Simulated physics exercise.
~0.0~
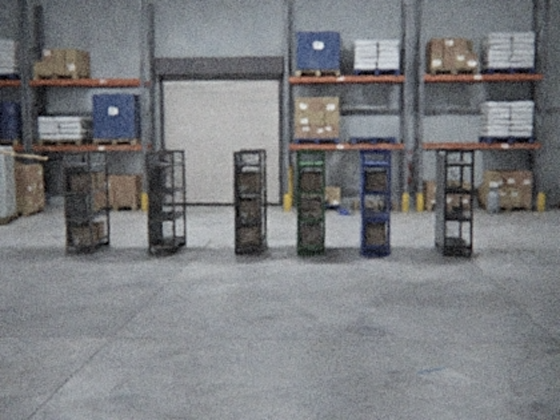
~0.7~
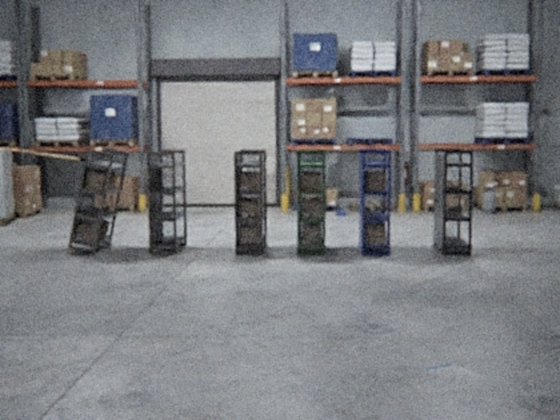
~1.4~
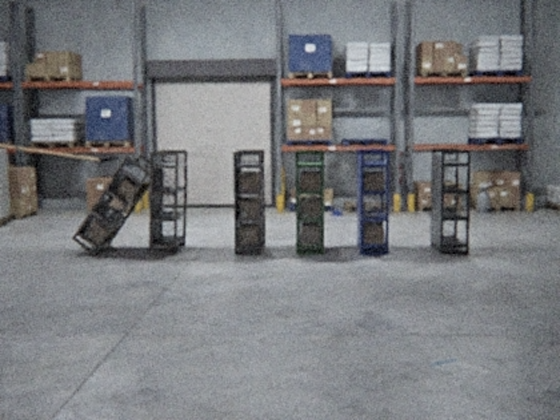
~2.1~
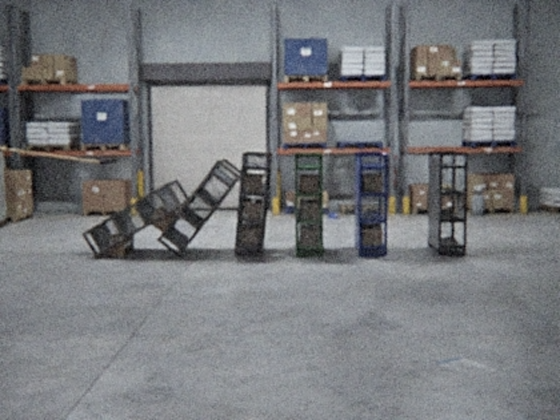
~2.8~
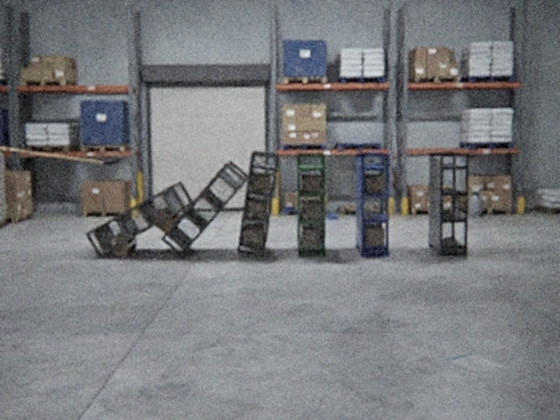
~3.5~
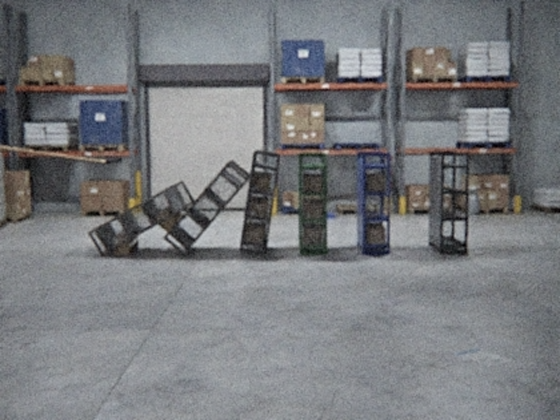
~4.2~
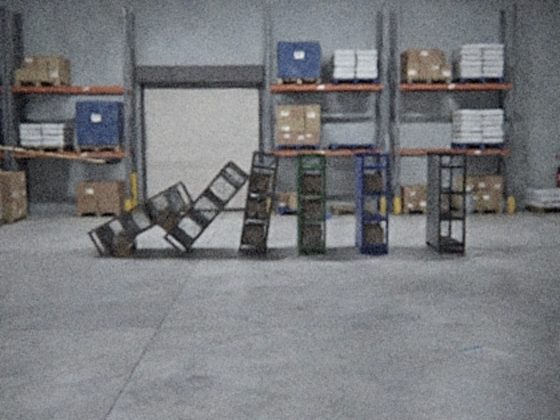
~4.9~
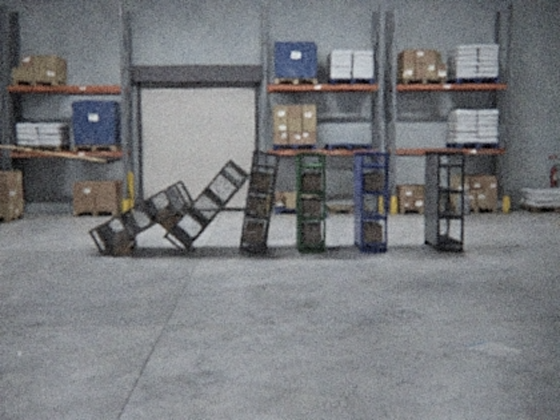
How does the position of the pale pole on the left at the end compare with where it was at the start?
At the end the pole sits a little further to the right than at the start, reaching further in from the left side at about the same height.
